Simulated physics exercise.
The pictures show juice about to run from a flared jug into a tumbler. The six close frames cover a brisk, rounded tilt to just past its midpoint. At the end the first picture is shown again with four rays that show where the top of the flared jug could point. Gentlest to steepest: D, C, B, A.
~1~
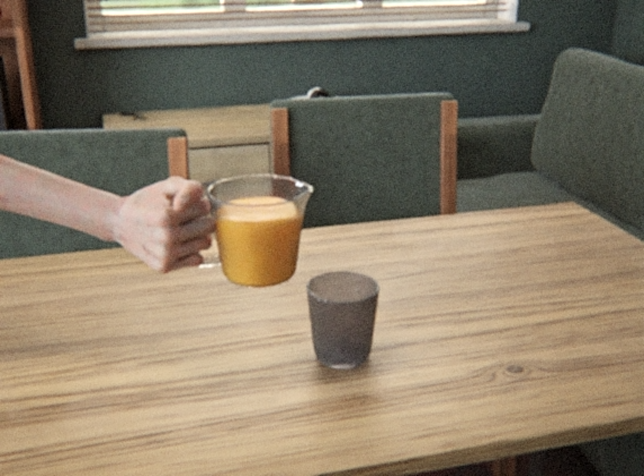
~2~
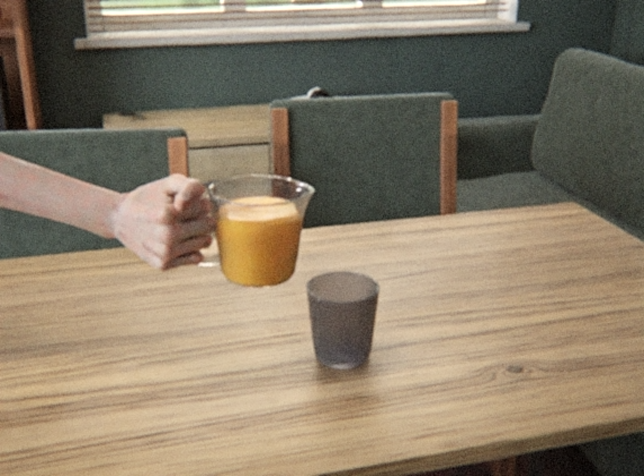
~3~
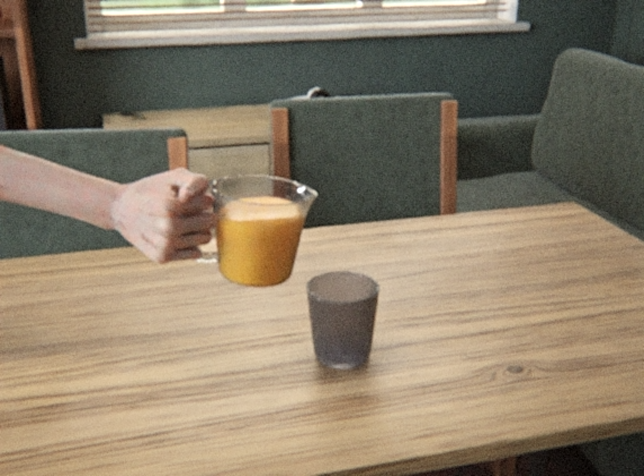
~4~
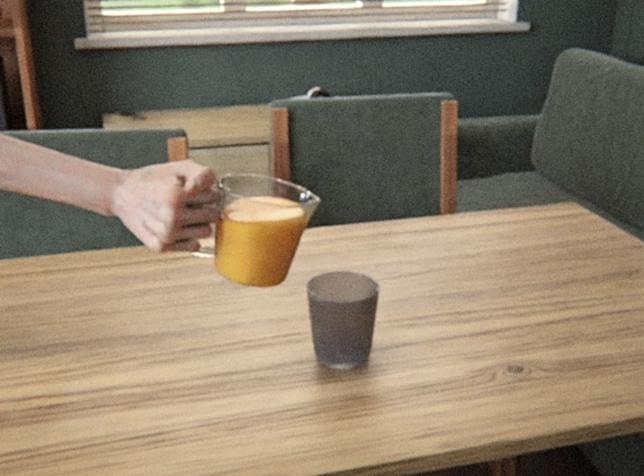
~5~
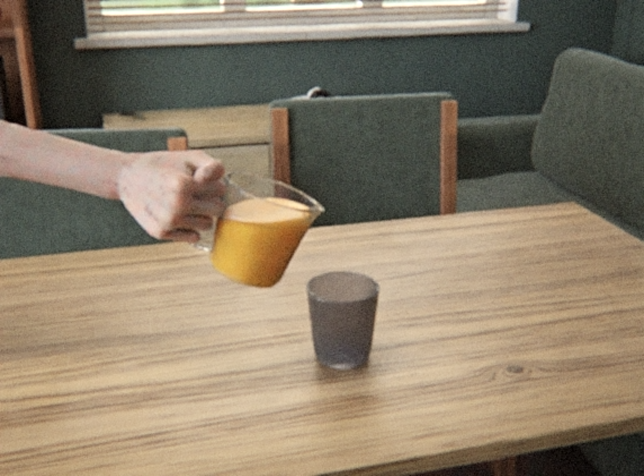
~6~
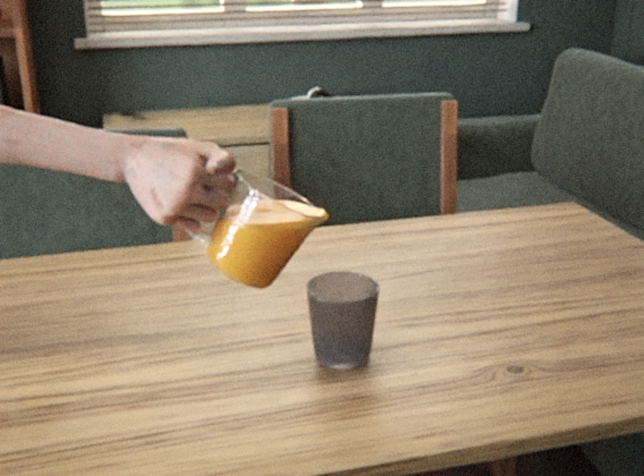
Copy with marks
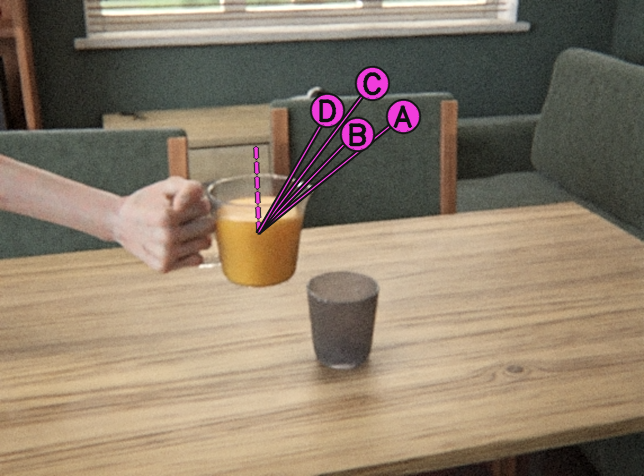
Hand holding a glass jug of orange juice above a wooden table, gradually tilting it rightward beside a dark tumbler.
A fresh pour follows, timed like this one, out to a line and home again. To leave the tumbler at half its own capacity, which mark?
Choose A.
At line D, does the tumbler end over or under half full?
Under.
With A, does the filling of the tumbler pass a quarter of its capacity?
Yes, it does.
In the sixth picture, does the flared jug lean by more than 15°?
Yes, it does.
In magenta, A at (389, 126); B at (343, 144); C at (361, 96); D at (320, 126).
With A, the tumbler ends with about 49 % of what it can hold.
With B, the tumbler ends with about 33 % of what it can hold.
With C, the tumbler ends with about 19 % of what it can hold.
With D, the tumbler ends with about 8 % of what it can hold.
